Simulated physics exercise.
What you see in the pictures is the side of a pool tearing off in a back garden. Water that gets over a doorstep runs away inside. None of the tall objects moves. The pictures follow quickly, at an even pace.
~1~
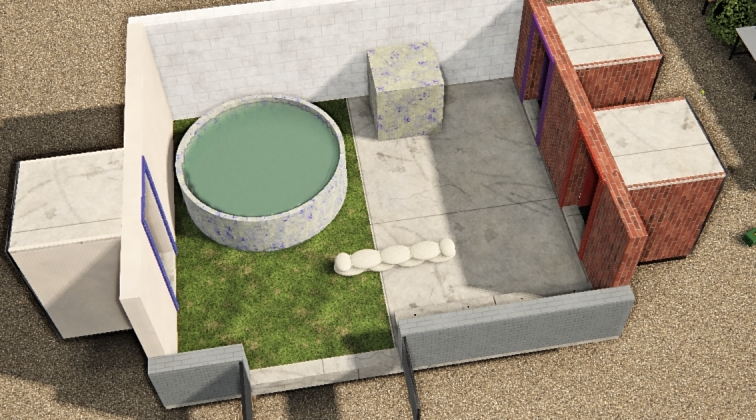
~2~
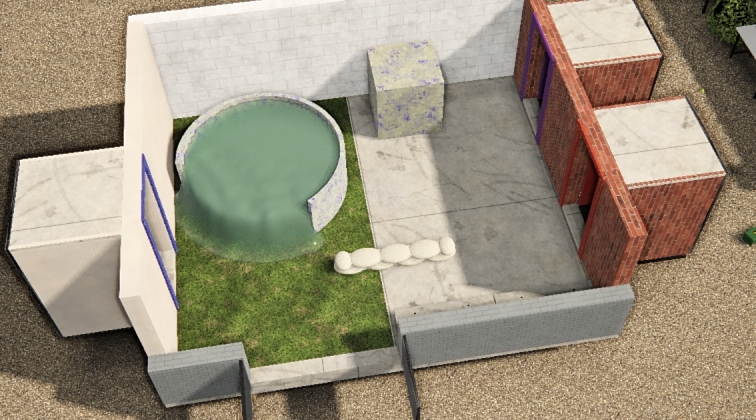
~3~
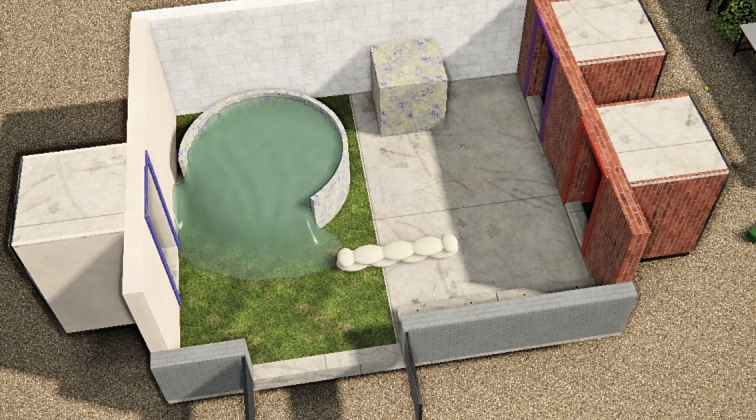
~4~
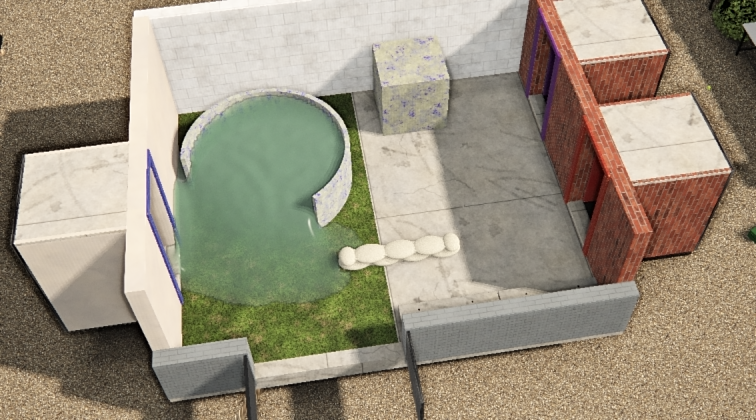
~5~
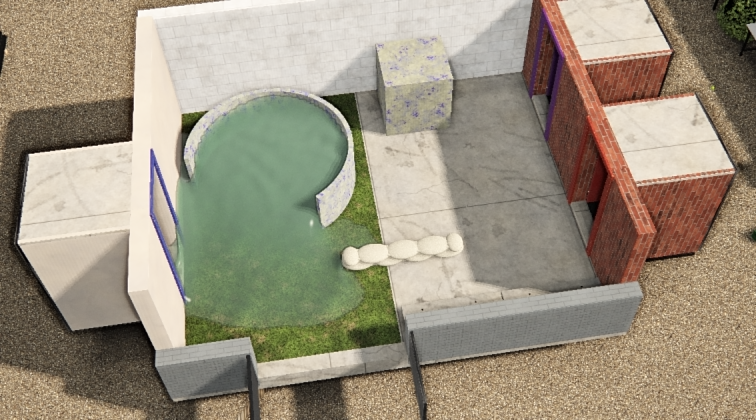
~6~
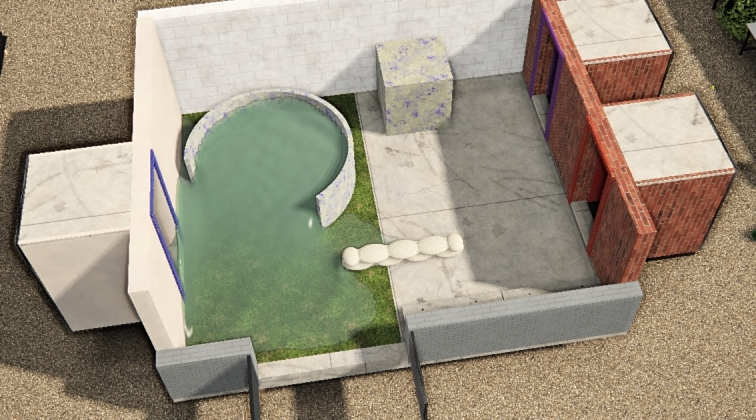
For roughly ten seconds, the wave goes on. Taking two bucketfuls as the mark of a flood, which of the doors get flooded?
The red door gets flooded, the blue door gets flooded, the purple door stays below the mark.
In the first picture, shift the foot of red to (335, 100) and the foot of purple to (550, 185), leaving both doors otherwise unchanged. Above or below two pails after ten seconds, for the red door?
In this case the red door remains within bounds.
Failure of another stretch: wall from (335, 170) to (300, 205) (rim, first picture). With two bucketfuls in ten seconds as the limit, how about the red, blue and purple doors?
So the red one ends up above, the blue one ends up below and the purple one ends up above.
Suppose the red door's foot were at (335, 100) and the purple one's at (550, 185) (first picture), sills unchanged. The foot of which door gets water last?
My answer is the one in purple.
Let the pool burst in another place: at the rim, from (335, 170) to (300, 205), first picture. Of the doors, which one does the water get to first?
It's the one in red.
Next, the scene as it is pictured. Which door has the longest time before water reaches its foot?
That would be the one in purple.
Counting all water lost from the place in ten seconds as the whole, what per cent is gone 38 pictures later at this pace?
Near 85 in a hundred.
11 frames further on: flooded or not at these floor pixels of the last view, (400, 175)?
Outcome at that point: Unwetted.
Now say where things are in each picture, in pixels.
The first frame shows still water in the pool at (261, 157).
In the second frame, the front is at (320, 238), out from the gap at (229, 233).
In the third frame, the front is at (178, 178), out from the gap at (233, 232).
In the fourth frame, the front is at (179, 155), out from the gap at (235, 232).
In the fifth frame, water pours out at (239, 232) and has run to (183, 136).
In the sixth frame, the front is at (182, 121), out from the gap at (239, 233).
A moment on, water covers 35 % of the floor; the red door not reached, the blue door over two buckets in, the purple door not reached.
Next, water covers 40 % of the floor; the red door not reached, the blue door far over two buckets in, the purple door not reached.
Then, water covers 45 % of the floor; the red door not reached, the blue door far over two buckets in, the purple door not reached.
Later, water covers 85 % of the floor; the red door over two buckets in, the blue door far over two buckets in, the purple door not reached.
In the end, water covers 95 % of the floor; the red door over two buckets in, the blue door far over two buckets in, the purple door wet at the sill, nothing in.
